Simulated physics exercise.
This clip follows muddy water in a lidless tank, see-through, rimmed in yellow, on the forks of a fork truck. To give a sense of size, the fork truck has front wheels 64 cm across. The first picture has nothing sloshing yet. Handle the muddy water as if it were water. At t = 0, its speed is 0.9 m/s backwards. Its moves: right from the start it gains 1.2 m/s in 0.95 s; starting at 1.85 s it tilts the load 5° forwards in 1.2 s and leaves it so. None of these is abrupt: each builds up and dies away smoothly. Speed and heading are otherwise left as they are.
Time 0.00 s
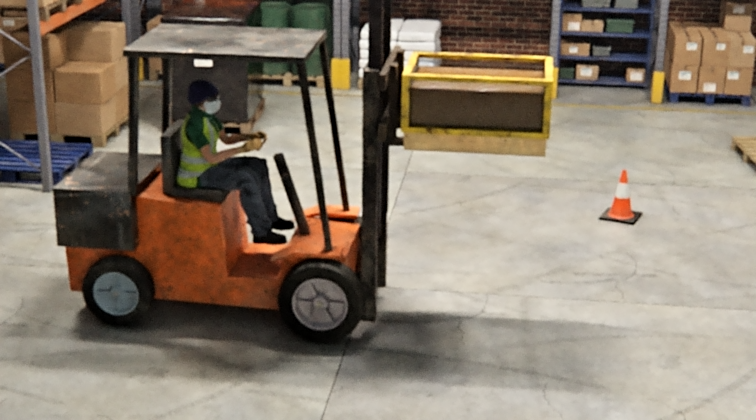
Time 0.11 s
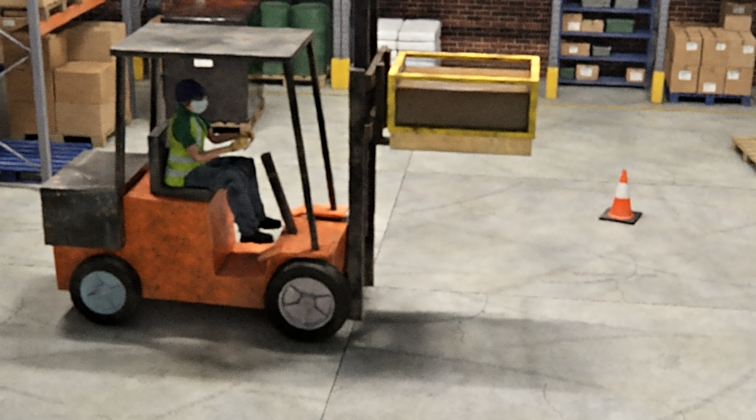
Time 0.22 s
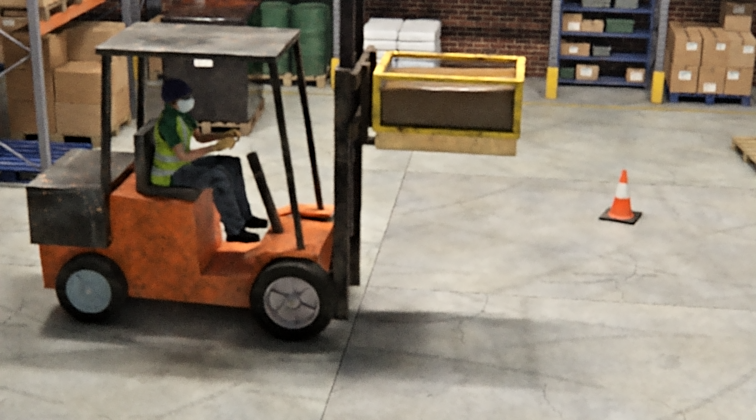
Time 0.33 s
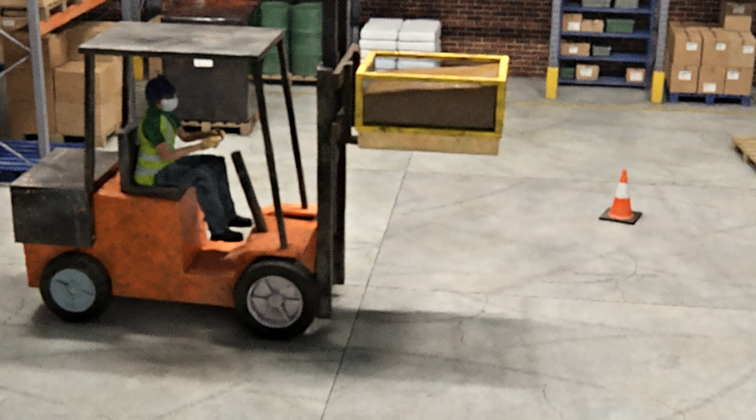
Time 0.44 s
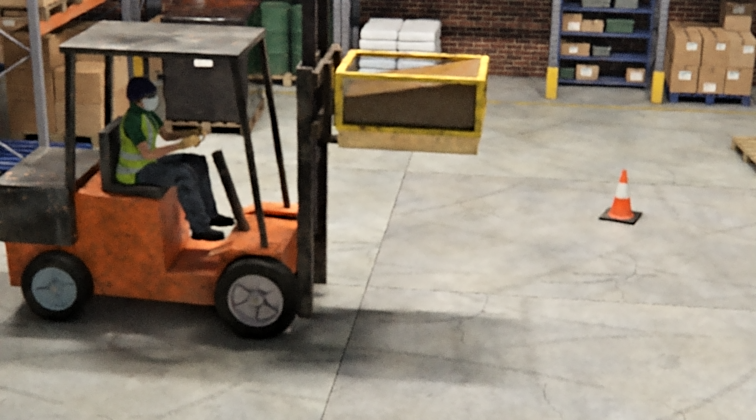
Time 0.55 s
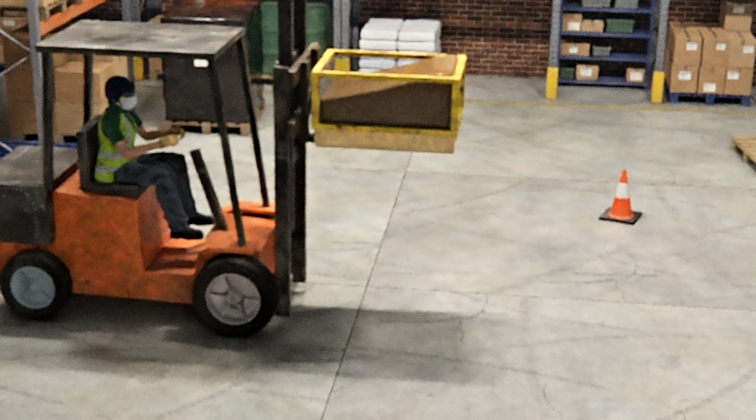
Masked driver reversing an orange forklift leftward, brown water in the raised yellow-rimmed tank starting level, then sloping up towards the right.
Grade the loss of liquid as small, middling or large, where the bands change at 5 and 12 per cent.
The loss grades as middling.
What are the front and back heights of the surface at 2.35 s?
Front level 28 cm, back level 24 cm.
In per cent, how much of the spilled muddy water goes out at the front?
70%.
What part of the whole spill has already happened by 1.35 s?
Some 40 per cent by then.
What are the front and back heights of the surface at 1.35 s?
Front: 20 cm; back: 44 cm.
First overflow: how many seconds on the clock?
The first spill happens at roughly 0.9 s.
Then, 1.35 s in, front 21 cm, middle 25 cm, back 44 cm above the floor; the loss stands at 3 per cent, over the front.
Then, 2.35 s in, front 28 cm, middle 30 cm, back 24 cm above the floor; the loss stands at 5 per cent, mostly over the front, some over the back.
Then, 3.55 s in, front 33 cm, middle 30 cm, back 17 cm above the floor; the loss stands at 6 per cent, over the front.
Then, 6.03 s in, the loss stands at 9 per cent, over the front, 16 of 179 litres.
